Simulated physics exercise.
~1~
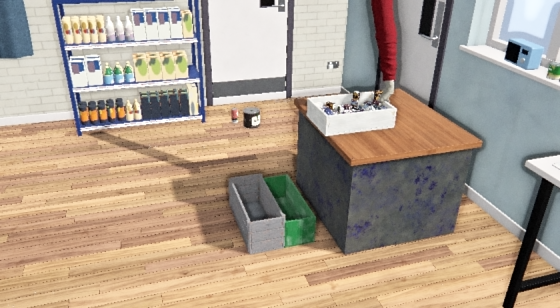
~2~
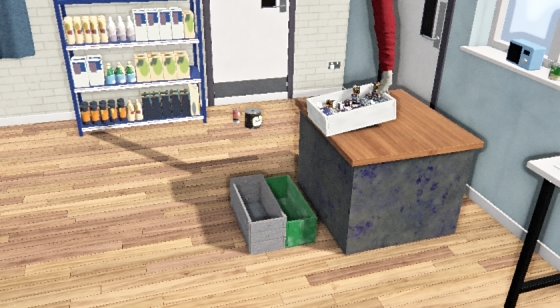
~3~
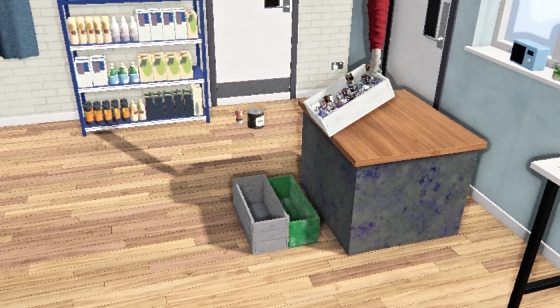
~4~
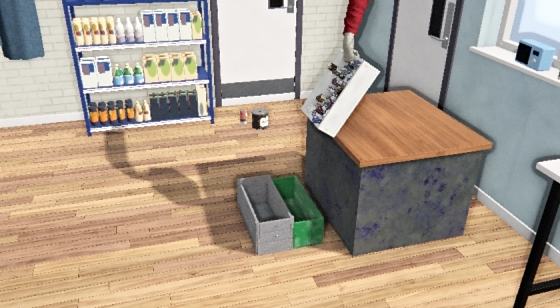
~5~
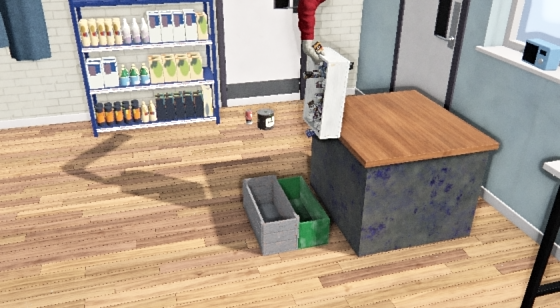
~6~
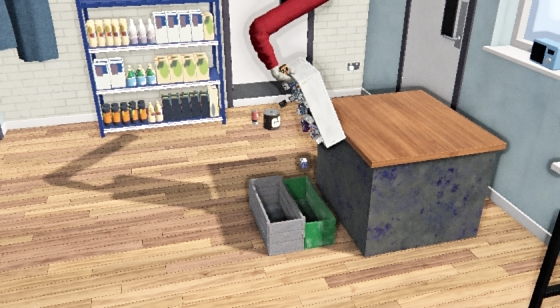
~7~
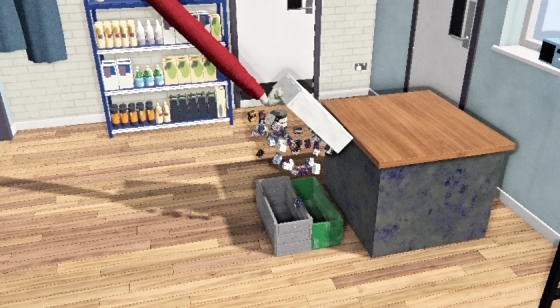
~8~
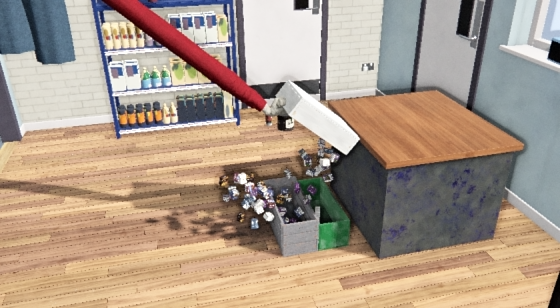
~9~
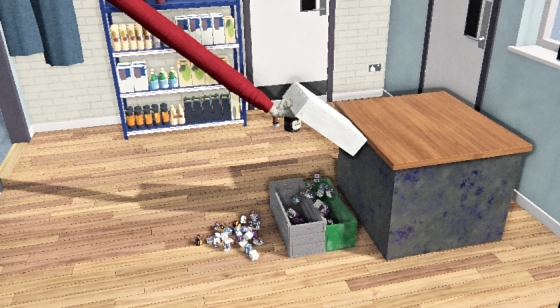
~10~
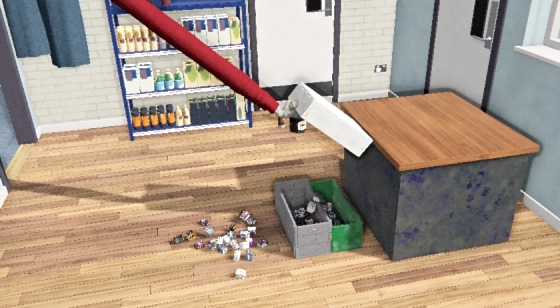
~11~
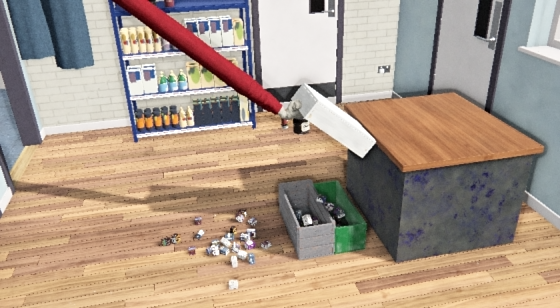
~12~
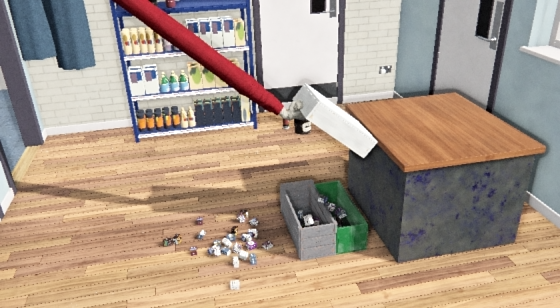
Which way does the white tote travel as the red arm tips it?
It moves to the left, over the edge of the bench toward the containers on the floor.
In a room with a pale wooden floor, seen from slightly above, bottles line a blue shelf unit at the back and a dark, wood-topped bench stands on the right. A white tote full of small cartons sits on the bench, with a green tote and then a grey box on the floor to its left. A red arm tips the white tote leftward over the bench edge, and the cartons tumble out while the view pans slightly left. Some drop into both containers, but the largest share scatters on the floor beyond the grey box. The arm finally holds the upturned tote still.
